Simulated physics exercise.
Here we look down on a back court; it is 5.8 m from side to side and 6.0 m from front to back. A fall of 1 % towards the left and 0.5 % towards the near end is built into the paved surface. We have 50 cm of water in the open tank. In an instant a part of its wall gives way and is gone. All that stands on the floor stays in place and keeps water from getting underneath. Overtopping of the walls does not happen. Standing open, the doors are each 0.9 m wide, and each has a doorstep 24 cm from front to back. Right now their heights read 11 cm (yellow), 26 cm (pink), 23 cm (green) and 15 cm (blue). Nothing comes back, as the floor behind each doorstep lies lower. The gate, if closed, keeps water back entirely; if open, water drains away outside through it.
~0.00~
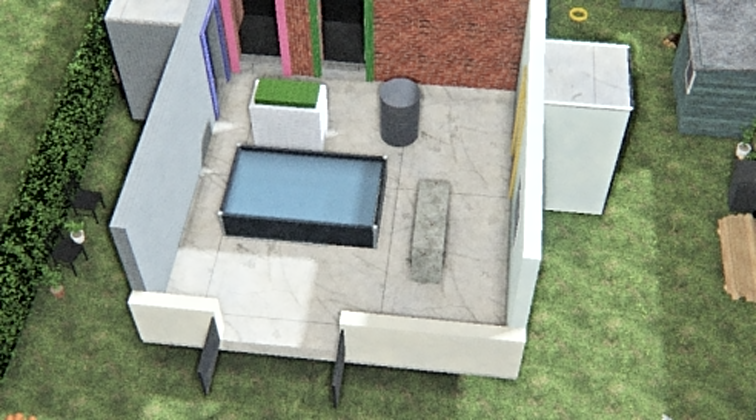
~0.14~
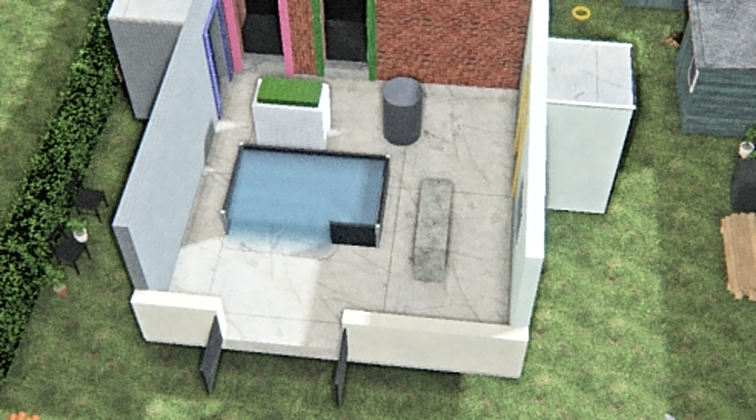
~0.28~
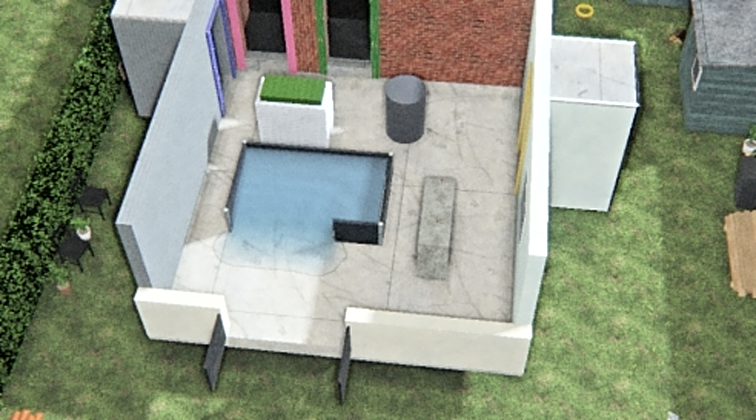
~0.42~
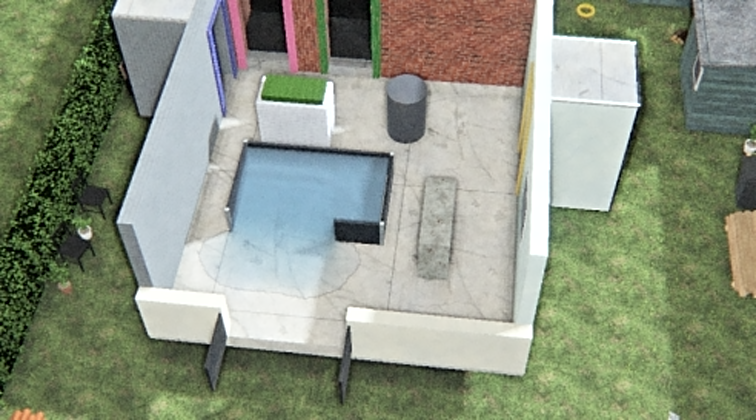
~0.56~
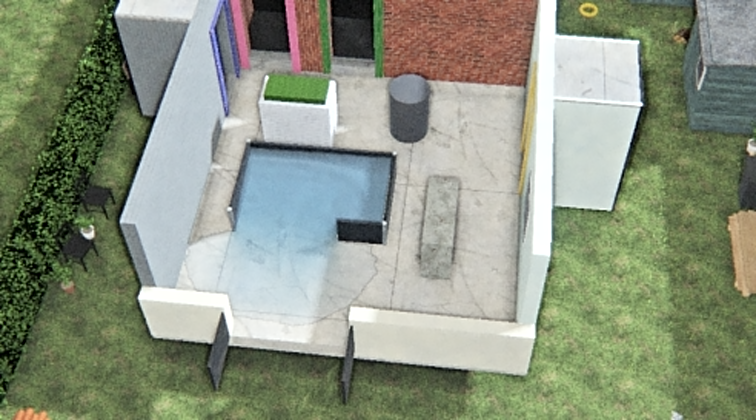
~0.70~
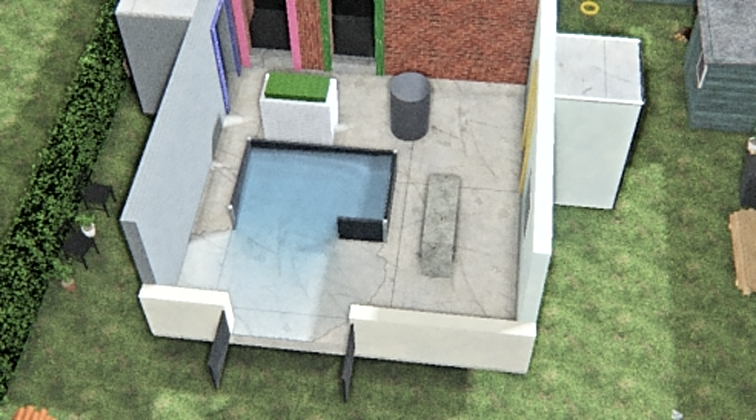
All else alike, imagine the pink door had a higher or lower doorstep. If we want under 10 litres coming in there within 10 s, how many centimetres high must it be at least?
About 8 centimetres.
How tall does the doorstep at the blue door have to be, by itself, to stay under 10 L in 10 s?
The blue one would have to be about 5.5 cm high.
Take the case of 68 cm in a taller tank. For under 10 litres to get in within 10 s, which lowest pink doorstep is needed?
Roughly 12.5 centimetres.
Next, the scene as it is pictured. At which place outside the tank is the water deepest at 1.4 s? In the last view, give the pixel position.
Look close to (169, 314).
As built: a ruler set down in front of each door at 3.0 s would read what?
Lab note, depth in cm: Yellow 0; pink 0; green 0; blue 0.
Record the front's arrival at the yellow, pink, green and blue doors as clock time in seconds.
Arrival: Yellow not in the 10 s, pink 4.5 s, green 6.0 s, blue 4.0 s.
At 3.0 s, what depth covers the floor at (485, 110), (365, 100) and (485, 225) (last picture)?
About 0, 0 and 0 cm.
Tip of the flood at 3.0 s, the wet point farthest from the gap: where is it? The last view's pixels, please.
Around (480, 344).
After 1.4 s water covers 20 % of the floor, deepest (33 cm) near (169, 314); it has not reached the pink door.
After 3.0 s water covers 25 % of the floor, deepest (24 cm) near (169, 314); it has not reached the pink door.
After 10.0 s water covers 65 % of the floor, deepest (8 cm) near (169, 314); 5 cm at the pink door, 0 litres in over its 26 cm doorstep.
At the pink door as built, the water arrived by 4.6 s and peaked near 11 cm at 5.2 s.
Run again over the same 10 s with other heights there, 18 litres in over 7 cm, 5 litres over 9.5 cm. The limit of 10 litres is kept from about 8 cm up.
